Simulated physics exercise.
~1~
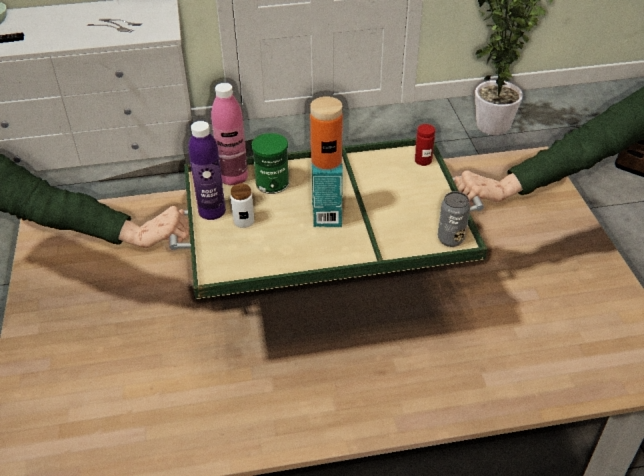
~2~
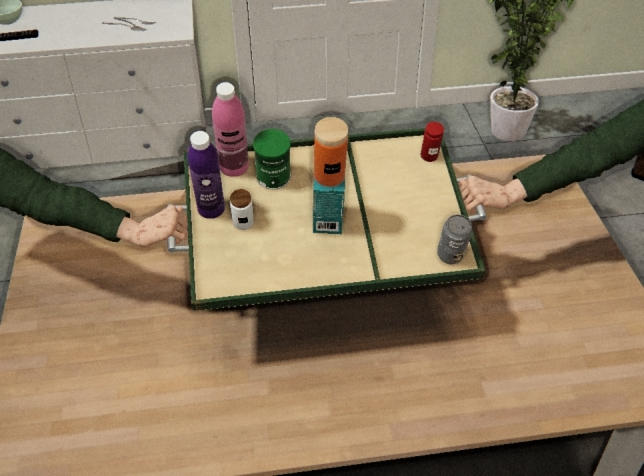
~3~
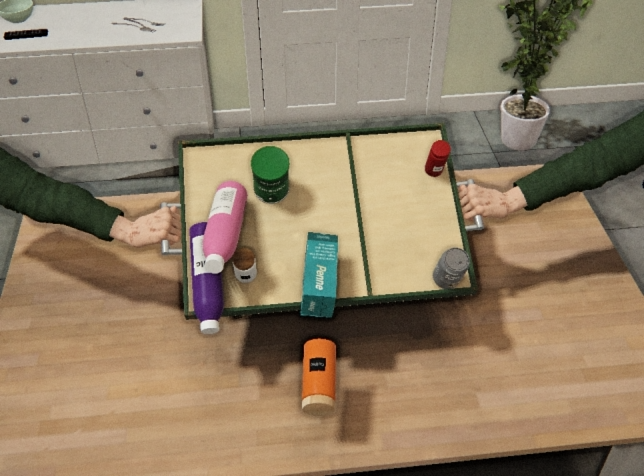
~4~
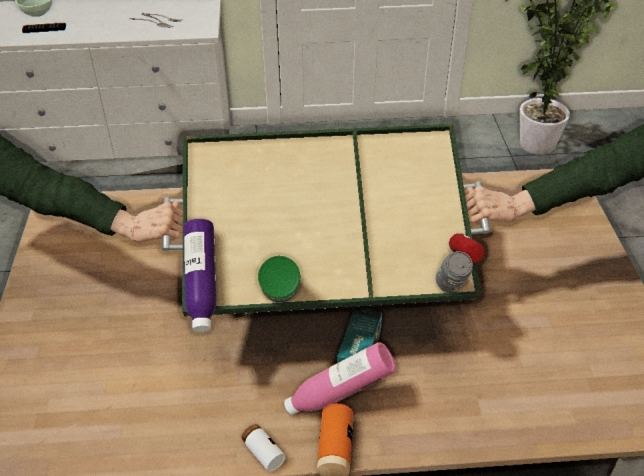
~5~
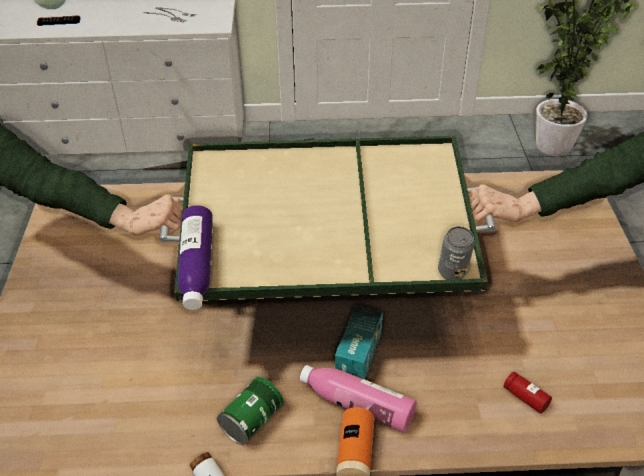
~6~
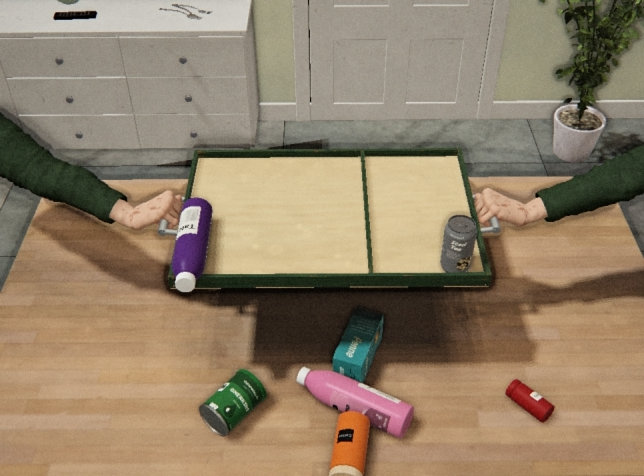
A serving tray held by two hands tips toward the viewer, and bottles, jars and a turquoise carton topple and slide over its near edge onto the wooden table. The tray levels again with only the fallen purple bottle and upright grey can aboard.
